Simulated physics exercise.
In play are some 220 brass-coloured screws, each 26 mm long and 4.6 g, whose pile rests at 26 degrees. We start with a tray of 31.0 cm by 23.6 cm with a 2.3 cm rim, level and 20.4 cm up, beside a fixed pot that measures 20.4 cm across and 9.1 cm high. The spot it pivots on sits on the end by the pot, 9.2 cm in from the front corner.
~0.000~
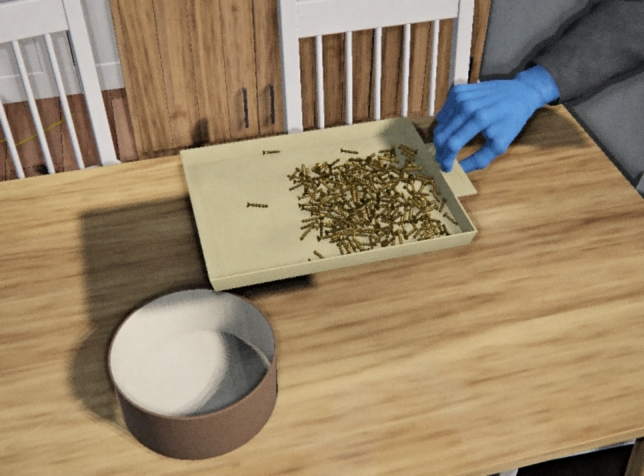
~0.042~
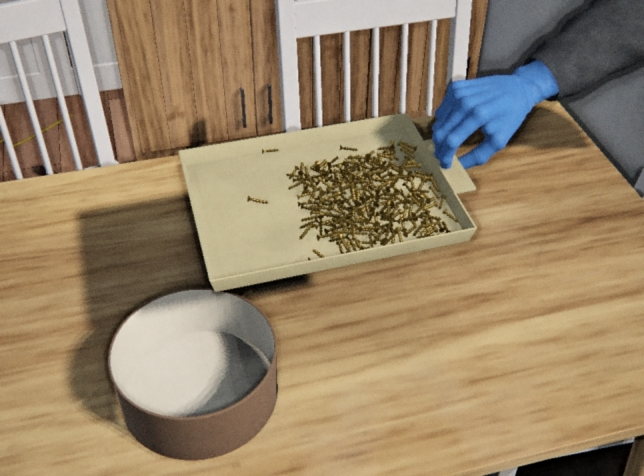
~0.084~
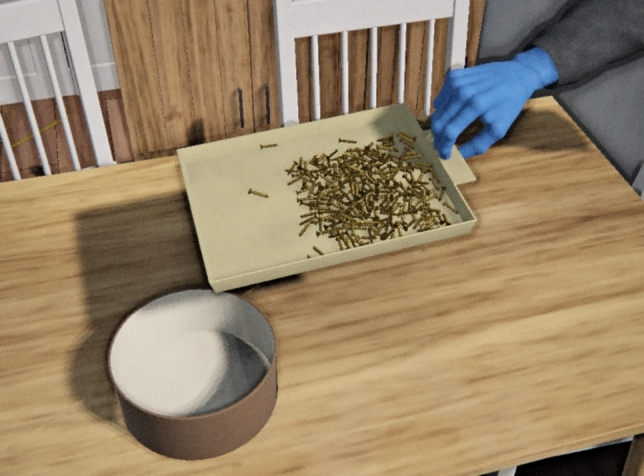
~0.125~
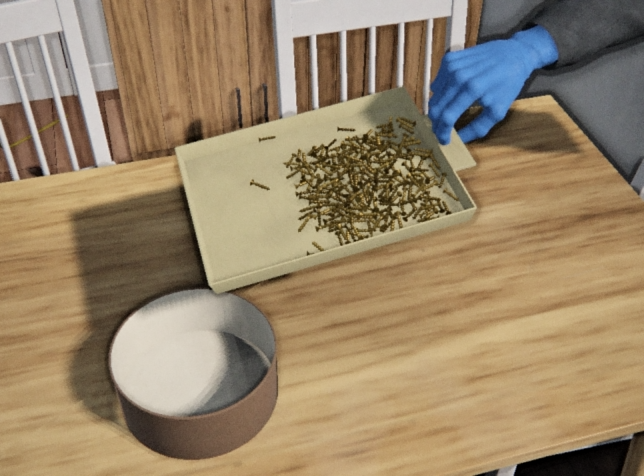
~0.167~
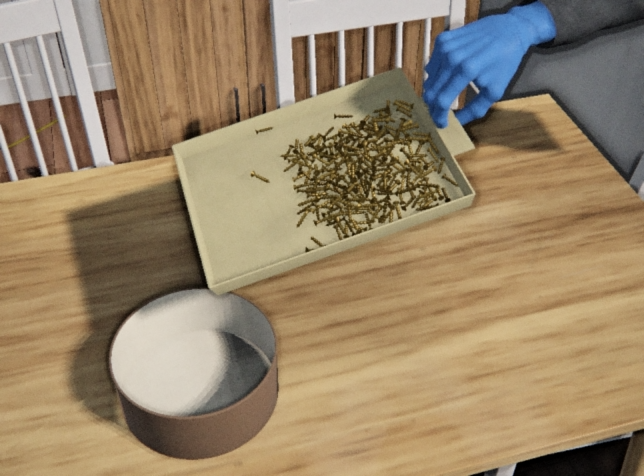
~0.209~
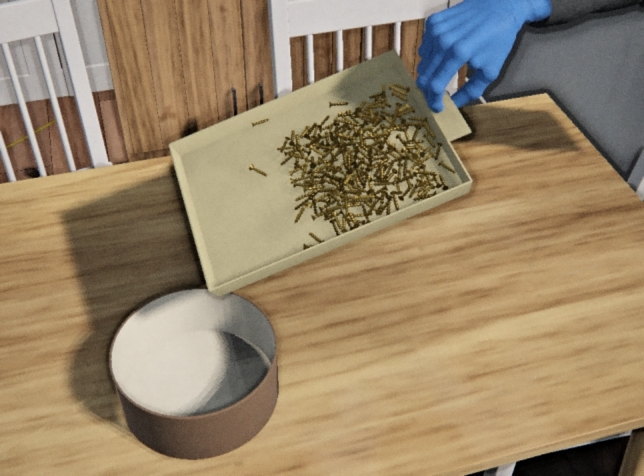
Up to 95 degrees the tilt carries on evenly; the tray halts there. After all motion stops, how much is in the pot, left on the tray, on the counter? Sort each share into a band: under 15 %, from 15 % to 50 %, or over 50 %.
Pot: Over 50 %; left on the tray: Under 15 %; counter: Under 15 %.
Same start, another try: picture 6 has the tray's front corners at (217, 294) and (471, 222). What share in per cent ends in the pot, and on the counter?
That works out as pot 45 and counter 55.
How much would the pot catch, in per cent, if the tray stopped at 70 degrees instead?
Around 85 in a hundred.
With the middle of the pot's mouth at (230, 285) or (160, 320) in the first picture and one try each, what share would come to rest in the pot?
Near 5 and 70 percent, one try each.
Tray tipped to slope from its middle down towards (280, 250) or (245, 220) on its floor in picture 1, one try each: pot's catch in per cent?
First try: About 90 percent; second try: About 55 percent.
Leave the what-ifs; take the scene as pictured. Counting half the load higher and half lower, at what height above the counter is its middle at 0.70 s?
Roughly 18 centimetres, give or take.
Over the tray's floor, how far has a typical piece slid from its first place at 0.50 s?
7 cm.
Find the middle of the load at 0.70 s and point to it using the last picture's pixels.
Roughly (192, 298).
After 0.50 s, tilt 56 degrees; the tray holds 100 %, the pot 0 %.
After 0.70 s, tilt 82 degrees; the tray holds 55 %, the pot 5 %.
Then, at 1.01 s, tilt 95 degrees; the tray holds 0 %, the pot 95 %.
In the end, at 1.5 s, pot 95 %, tray 0 %, counter 5 %.
